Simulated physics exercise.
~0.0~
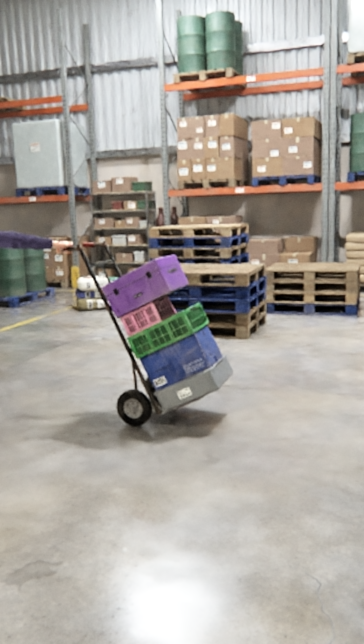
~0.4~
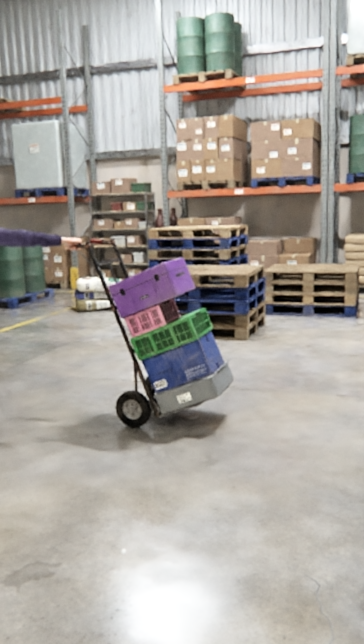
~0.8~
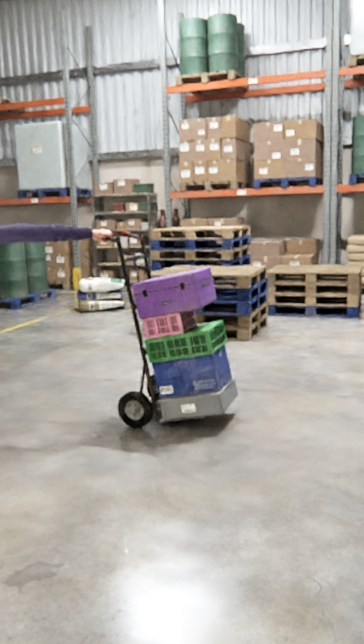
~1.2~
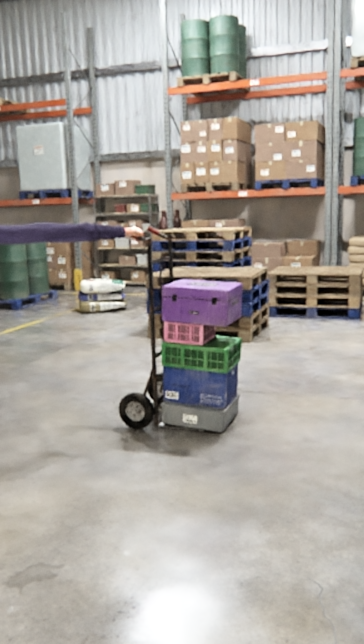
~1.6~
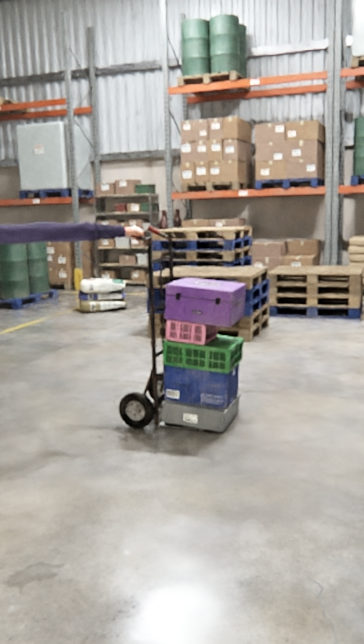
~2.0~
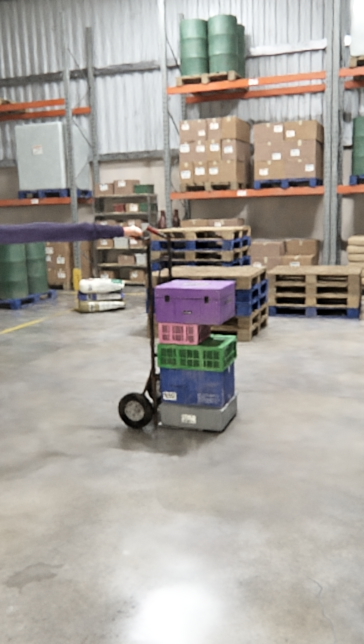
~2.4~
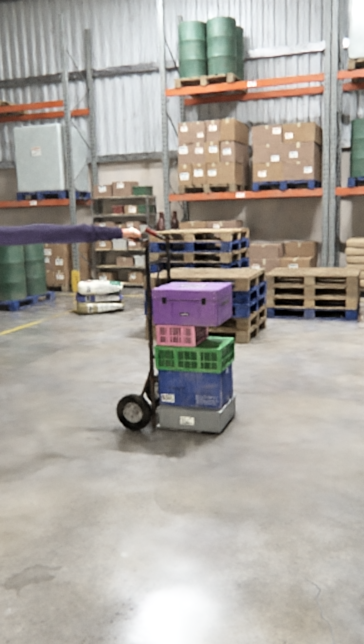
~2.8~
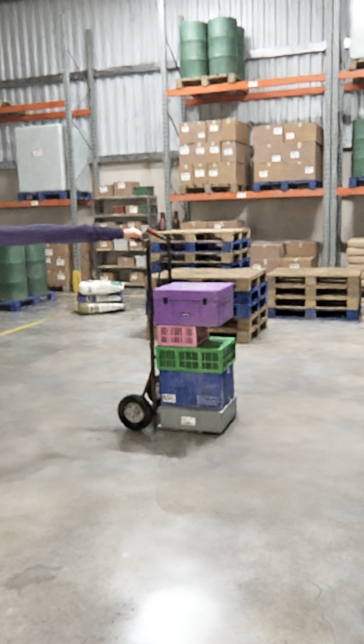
A hand truck stacked with a grey tote, a blue box, green and pink crates and a purple toolbox was swung upright by an outstretched arm; the upper items rocked slightly as it landed, then everything settled and stayed stacked.
